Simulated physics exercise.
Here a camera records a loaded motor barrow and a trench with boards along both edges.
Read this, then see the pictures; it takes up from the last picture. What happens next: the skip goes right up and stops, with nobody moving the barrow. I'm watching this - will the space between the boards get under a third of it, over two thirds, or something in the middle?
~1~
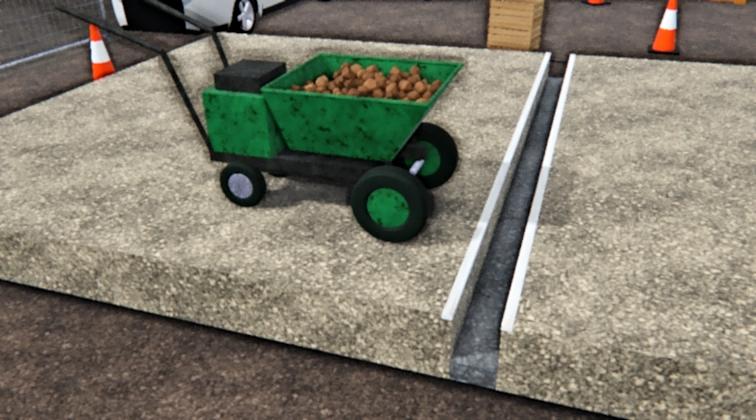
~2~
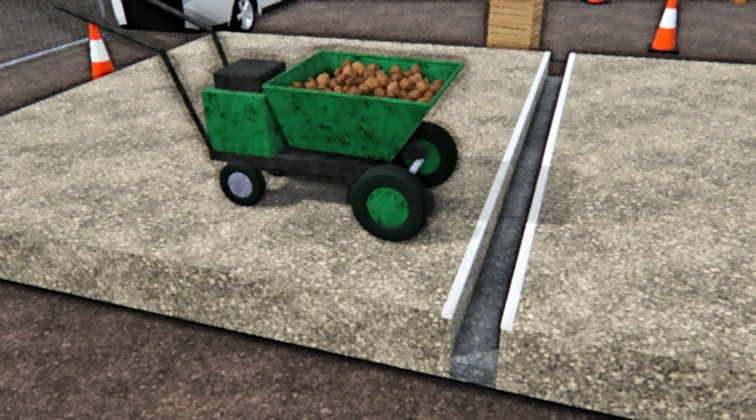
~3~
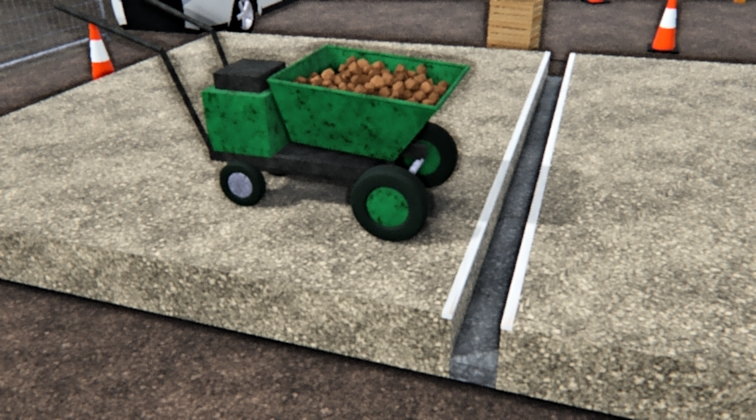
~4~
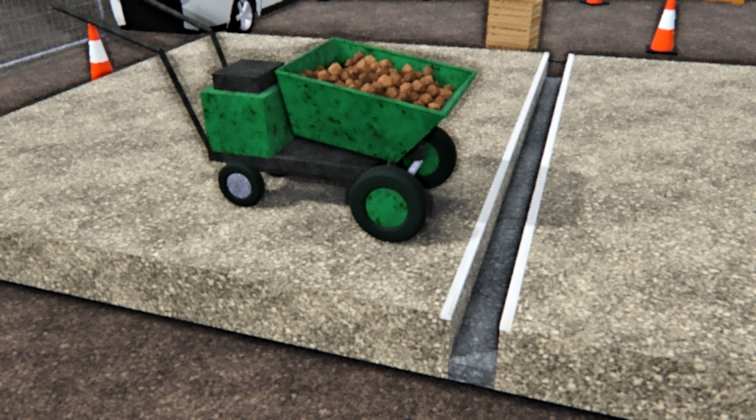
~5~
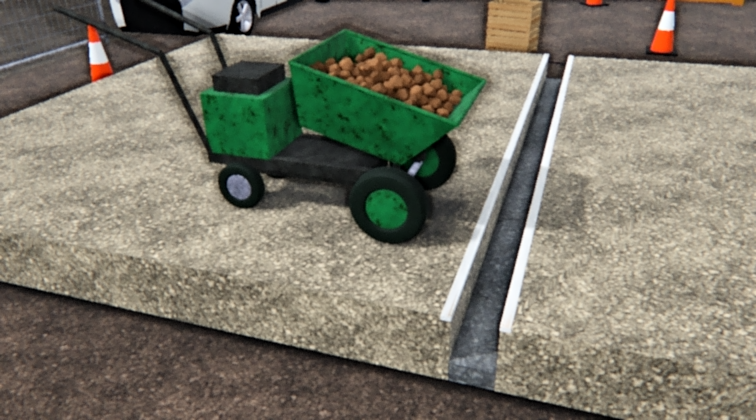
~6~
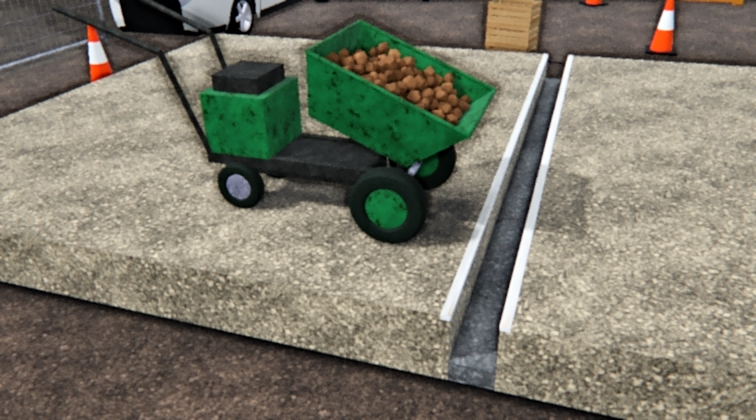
It gets under a third of it.
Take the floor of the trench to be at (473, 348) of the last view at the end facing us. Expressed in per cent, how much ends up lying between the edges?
Some 20 per cent.
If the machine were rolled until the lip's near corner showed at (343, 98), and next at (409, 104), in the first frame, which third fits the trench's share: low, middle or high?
Well, for the first stop the answer is in the middle band, and for the second it is between a third and two thirds.
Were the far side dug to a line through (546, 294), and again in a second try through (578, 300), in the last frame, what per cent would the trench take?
The first try comes to close to 80 per cent, the next to 100 per cent.
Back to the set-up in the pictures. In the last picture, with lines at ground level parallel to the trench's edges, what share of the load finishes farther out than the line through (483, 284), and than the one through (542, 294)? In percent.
80 % and 50 %.
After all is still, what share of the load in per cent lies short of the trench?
0 percent.
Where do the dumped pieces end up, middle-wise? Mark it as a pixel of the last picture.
I'd put the middle somewhere around (559, 230).
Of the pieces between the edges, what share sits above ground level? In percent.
My figure is near 5 per cent.
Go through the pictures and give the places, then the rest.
Lip of the skip (428, 106), level; top of the load (358, 84), clay clods; first edge of the trench (461, 278); far edge (517, 288), the trench under half as wide as the skip, and about as deep as wide, in the first frame.
Lip of the skip (430, 106), tipped barely; top of the load (360, 82), in the second frame.
Lip of the skip (437, 109), tipped barely; top of the load (365, 80), in the third frame.
Lip of the skip (445, 115), tipped a little; top of the load (347, 77), in the fourth frame.
Lip of the skip (457, 125), tipped clearly; top of the load (358, 74), in the fifth frame.
Lip of the skip (469, 136), tipped clearly; top of the load (360, 73); first edge of the trench (460, 279); far edge (515, 289), in the sixth frame.
Just after the last frame, skip tipped steeply; every one in the skip.
A moment on, skip tipped right over; roughly two thirds in the skip; about a tenth in or heaped over the trench; roughly a third beyond it; just a few falling.
Further on, skip tipped right over; roughly a quarter in the skip; roughly a quarter in or heaped over the trench; roughly two thirds beyond it.
When it is over, skip tipped right over; roughly a quarter in the skip; roughly a quarter in or heaped over the trench; roughly two thirds beyond it.
